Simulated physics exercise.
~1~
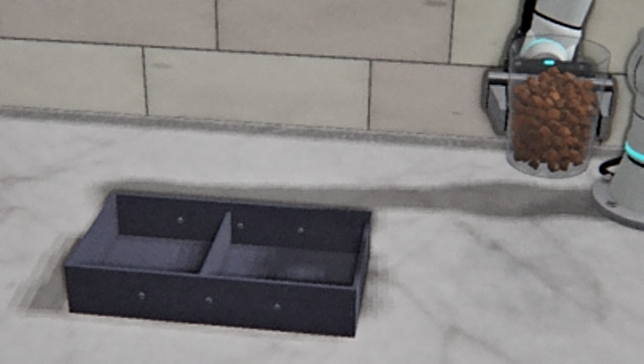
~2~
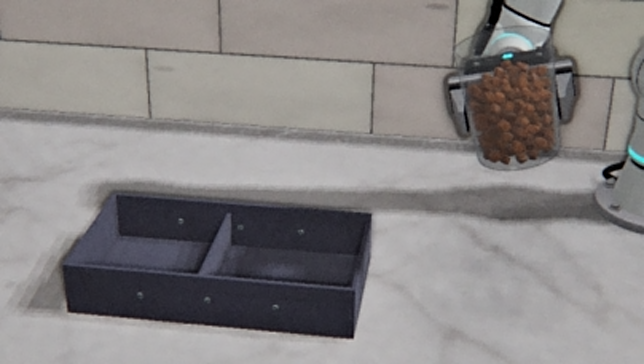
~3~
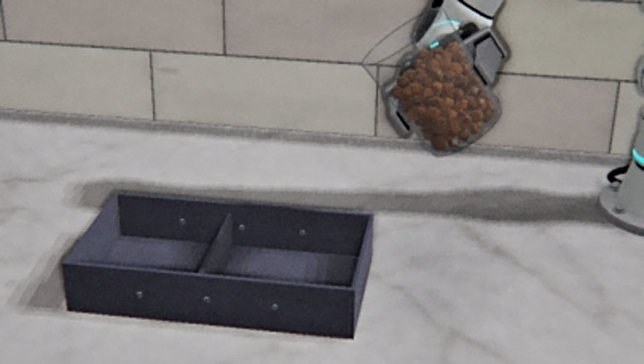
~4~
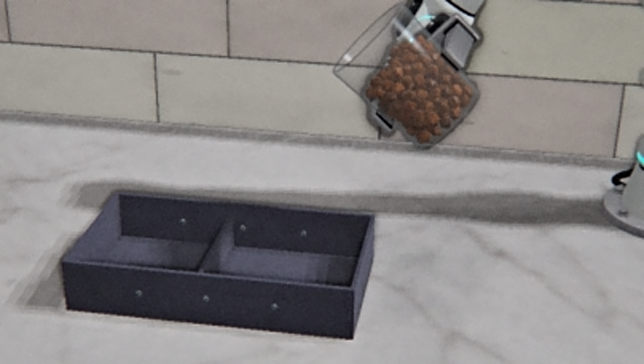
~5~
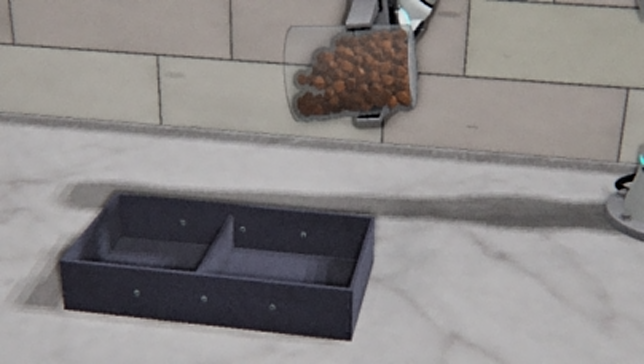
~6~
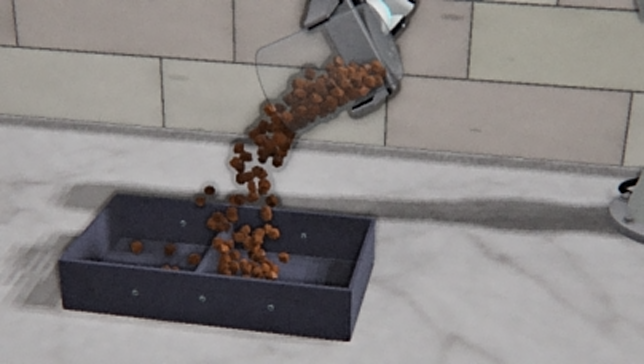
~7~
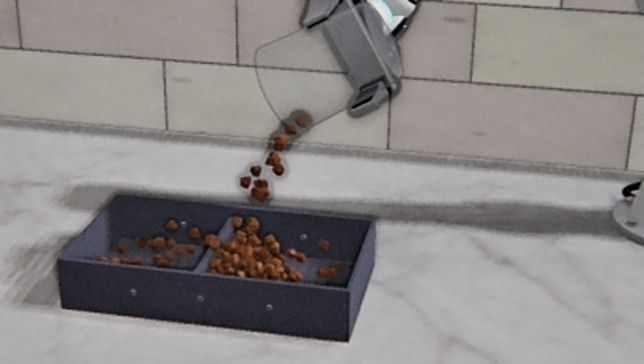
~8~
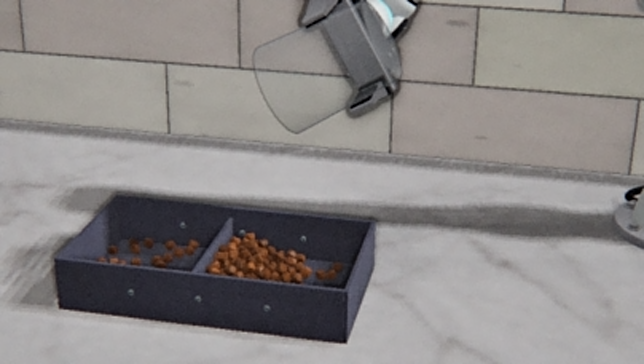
The video shows a robotic arm carrying a clear cup of brown pellets leftward over a marble-like surface, tipping it until the pellets pour into a dark, divided box. The cup ends up empty, with most pellets heaped in the right compartment and fewer scattered in the left.
